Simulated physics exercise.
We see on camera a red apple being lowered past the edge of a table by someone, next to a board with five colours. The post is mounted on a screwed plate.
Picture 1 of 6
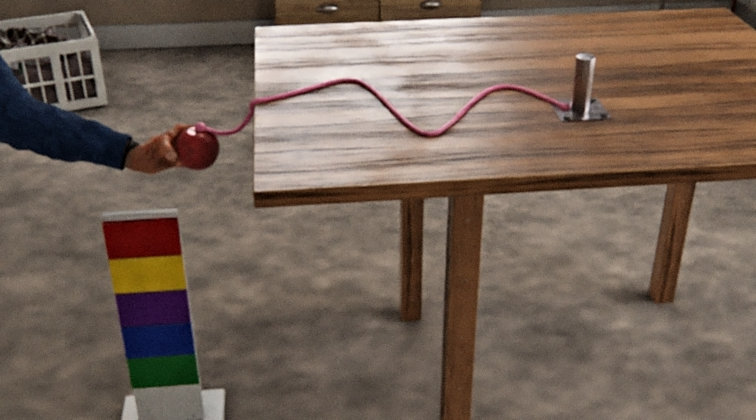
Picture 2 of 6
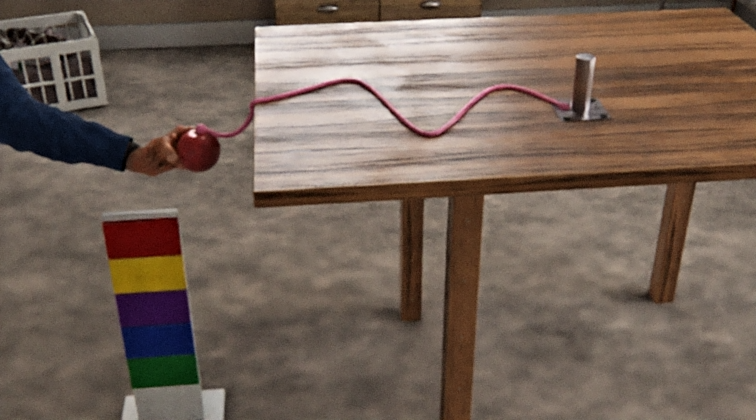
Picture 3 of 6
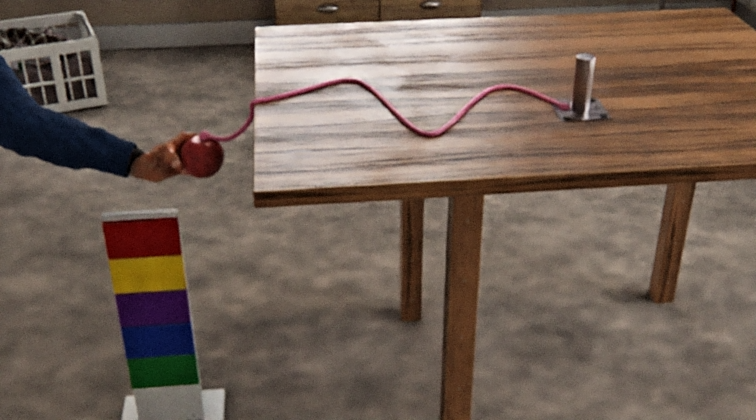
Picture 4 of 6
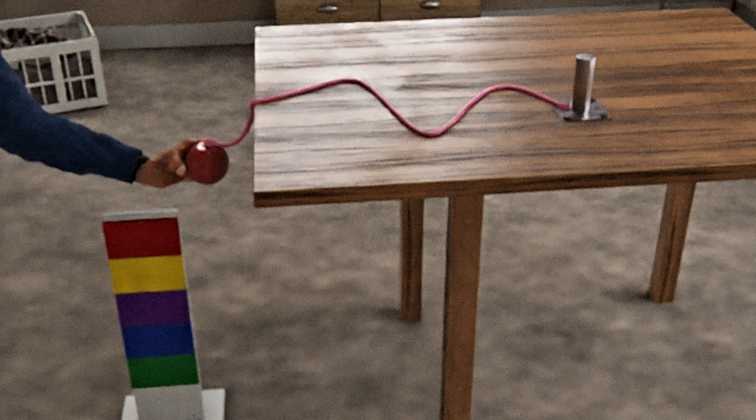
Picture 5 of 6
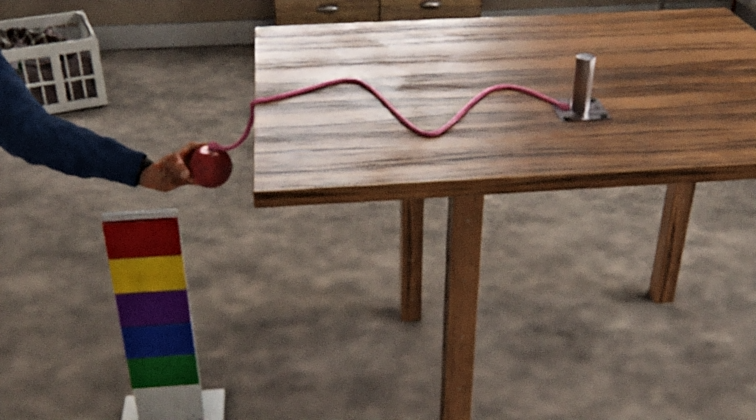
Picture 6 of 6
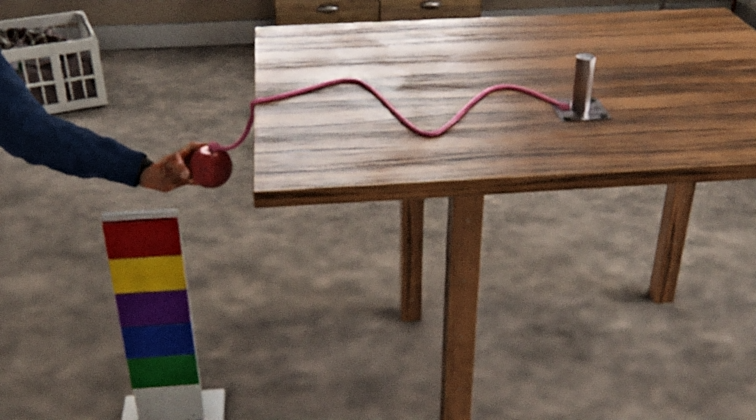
In this clip, a hand holding a red apple tied to a pink lead moves slightly down and to the right beside a wooden table, above a colour-banded board, while the wavy lead stretches to a metal post.
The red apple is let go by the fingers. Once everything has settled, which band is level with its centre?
The blue band.
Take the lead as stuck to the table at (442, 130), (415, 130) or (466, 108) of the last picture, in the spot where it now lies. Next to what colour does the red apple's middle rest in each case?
Going through them one at a time, the answers are yellow; yellow; purple.
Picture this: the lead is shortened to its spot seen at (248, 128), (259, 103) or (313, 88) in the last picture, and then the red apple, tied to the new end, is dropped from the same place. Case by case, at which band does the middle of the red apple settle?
First cut: Purple; second: Yellow; third: Red.
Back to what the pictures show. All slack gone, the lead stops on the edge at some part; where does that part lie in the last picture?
That spot lies near (383, 100).
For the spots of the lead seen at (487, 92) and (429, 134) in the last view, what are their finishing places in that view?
First one: (462, 111); second one: (341, 111).
Soon after, apple near (252, 323); level with blue.
After that, apple near (289, 342); level with blue.
In the end, apple near (278, 342); level with blue. The lead holds its middle at blue.
